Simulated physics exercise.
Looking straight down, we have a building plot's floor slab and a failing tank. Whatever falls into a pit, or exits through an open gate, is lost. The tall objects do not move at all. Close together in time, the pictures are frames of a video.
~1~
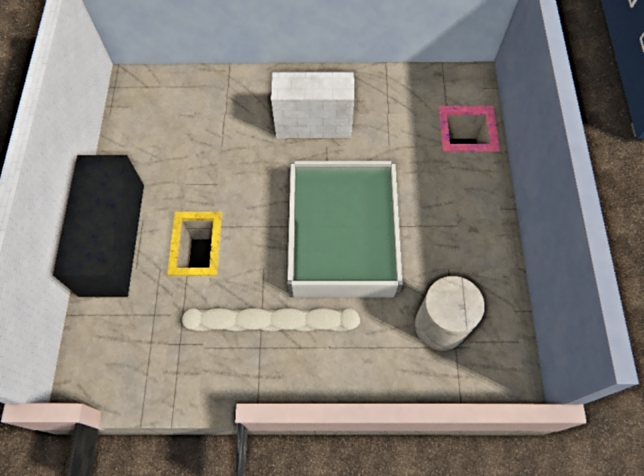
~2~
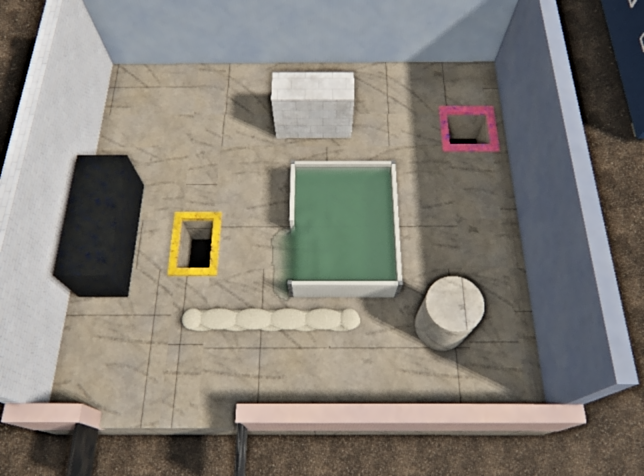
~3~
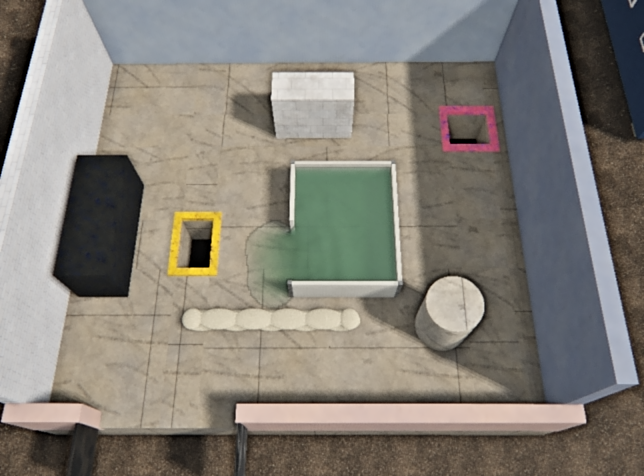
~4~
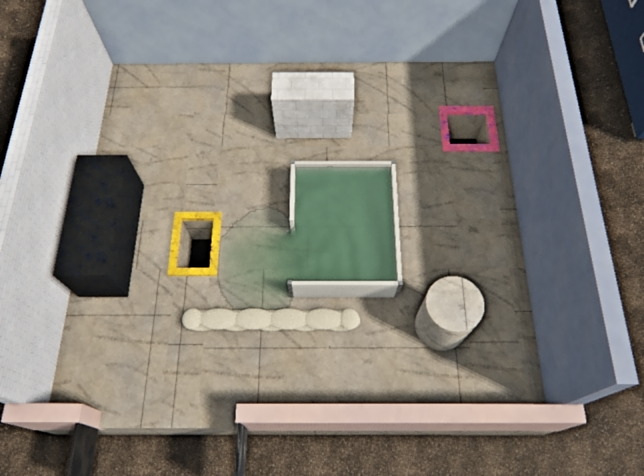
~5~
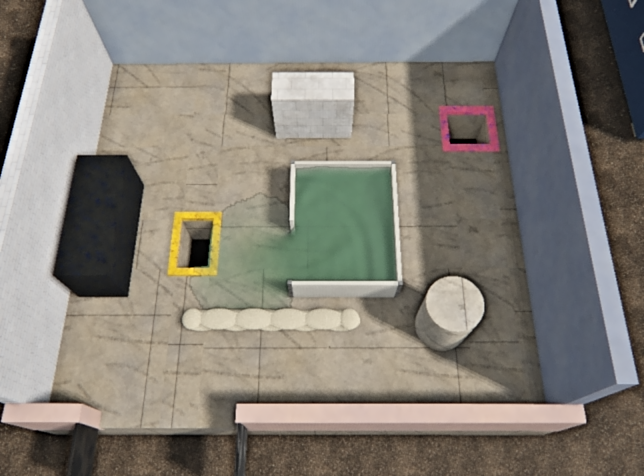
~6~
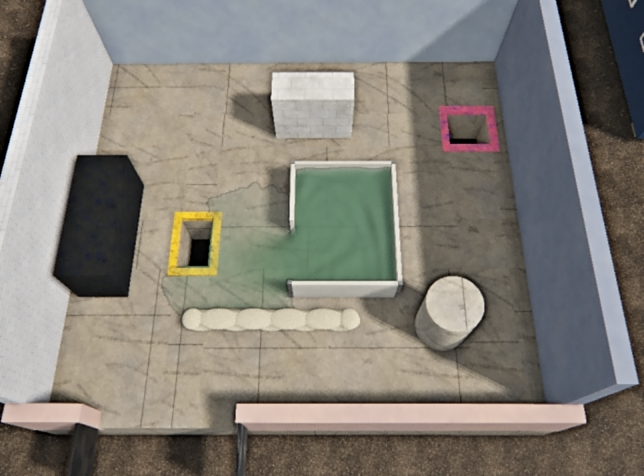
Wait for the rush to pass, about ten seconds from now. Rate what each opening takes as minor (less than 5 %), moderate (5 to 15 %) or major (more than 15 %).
The gate - moderate, the pink pit - minor, the yellow pit - major.
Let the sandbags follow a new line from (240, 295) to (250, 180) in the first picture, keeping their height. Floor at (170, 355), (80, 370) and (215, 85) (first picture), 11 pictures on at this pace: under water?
In turn: Covered, flooded, not flooded.
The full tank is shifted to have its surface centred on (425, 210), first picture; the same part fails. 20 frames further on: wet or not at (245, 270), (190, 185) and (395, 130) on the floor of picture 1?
Okay, first one got wet, second one got wet, last one high and dry.
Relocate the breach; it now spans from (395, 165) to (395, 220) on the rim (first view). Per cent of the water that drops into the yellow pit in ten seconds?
Per cent to yellow: 0.
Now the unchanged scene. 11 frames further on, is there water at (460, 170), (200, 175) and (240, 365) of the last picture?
Listed points: Unwetted / inundated / unwetted.
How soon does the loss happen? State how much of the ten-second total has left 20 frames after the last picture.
Some 55 per cent.
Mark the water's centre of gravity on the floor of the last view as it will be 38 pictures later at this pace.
Roughly (225, 233) in the last picture.
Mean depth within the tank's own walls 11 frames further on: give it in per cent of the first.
I'd say some 54 %.
A moment on, water covers 10 % of the floor; the gate 0 %, the pink pit 0 %, the yellow pit 6 %.
Next, water covers 15 % of the floor; the gate 0 %, the pink pit 0 %, the yellow pit 12 %.
Then, water covers 30 % of the floor; the gate 0 %, the pink pit 0 %, the yellow pit 19 %.
Later, water covers 45 % of the floor; the gate 3 %, the pink pit 0 %, the yellow pit 26 %.
In the end, water covers 60 % of the floor; the gate 8 %, the pink pit 0 %, the yellow pit 28 %.
